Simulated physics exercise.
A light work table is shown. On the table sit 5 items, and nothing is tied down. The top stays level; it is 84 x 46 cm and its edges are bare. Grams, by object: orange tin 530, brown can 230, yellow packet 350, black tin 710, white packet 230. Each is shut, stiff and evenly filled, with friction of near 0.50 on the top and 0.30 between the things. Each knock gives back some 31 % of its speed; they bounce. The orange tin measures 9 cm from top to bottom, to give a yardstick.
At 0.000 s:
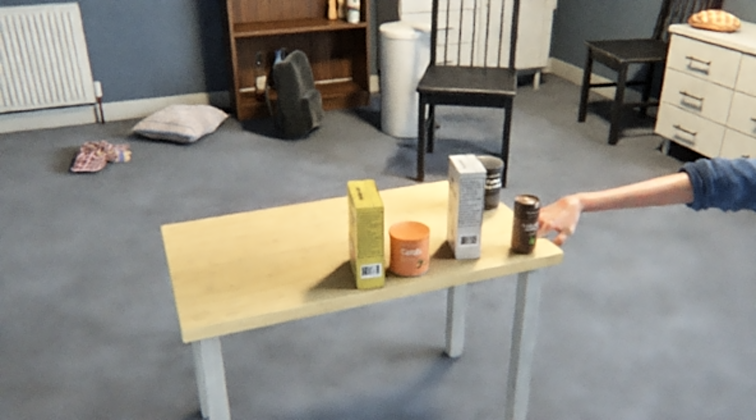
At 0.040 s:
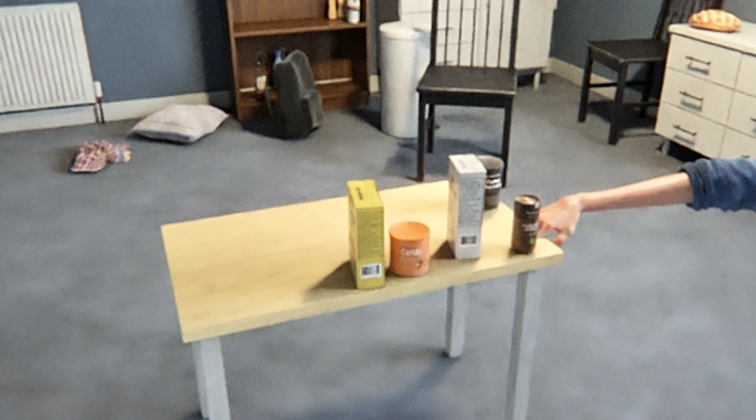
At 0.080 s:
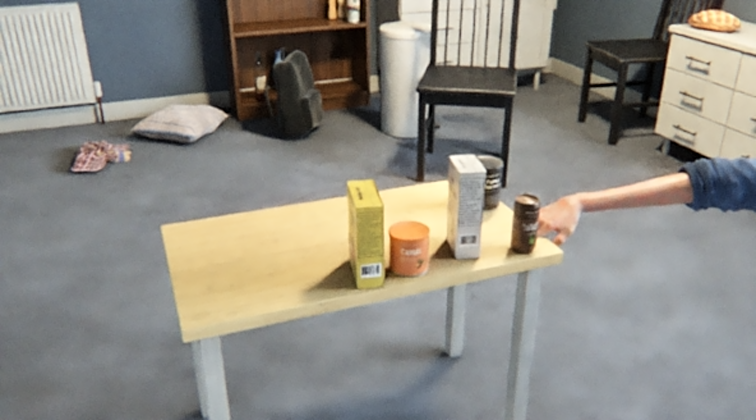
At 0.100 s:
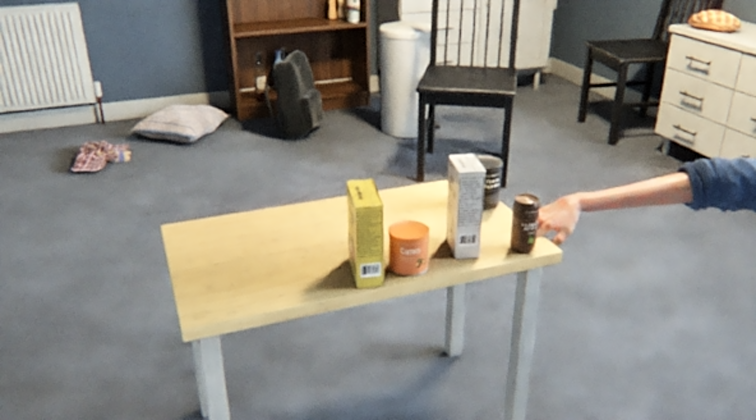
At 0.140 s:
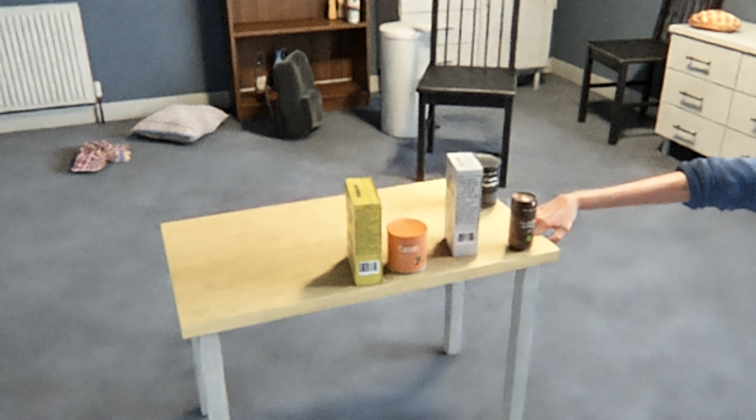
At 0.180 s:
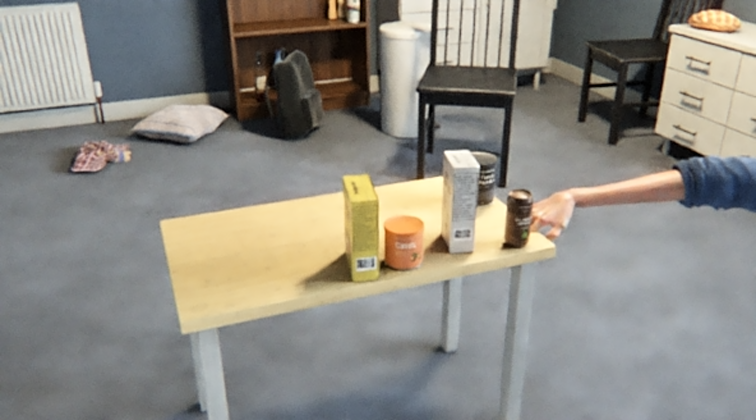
In this clip, a hand reaches in from the right to the end of a light table holding yellow and white packets and orange, black and brown containers; after staying nearly still, the table and items shift slightly left together.
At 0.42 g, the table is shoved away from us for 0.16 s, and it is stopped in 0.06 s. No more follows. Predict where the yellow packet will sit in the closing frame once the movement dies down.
I would say around (351, 214).
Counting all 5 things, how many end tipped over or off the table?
The answer: 0.
Around 0.28 s, table 7 cm from its start.
Around 0.38 s, table 7 cm from its start; yellow packet shifted 2 cm near (351, 214); brown can at 15° to upright; white packet shifted 2 cm.
Around 0.88 s, table 7 cm from its start; yellow packet shifted 2 cm near (351, 214); brown can at 4° to upright; orange tin shifted 2 cm.
Finally (1.5 s), all 5 still in place (within 5 cm). Final places as that camera would see them, yellow packet near (351, 214).
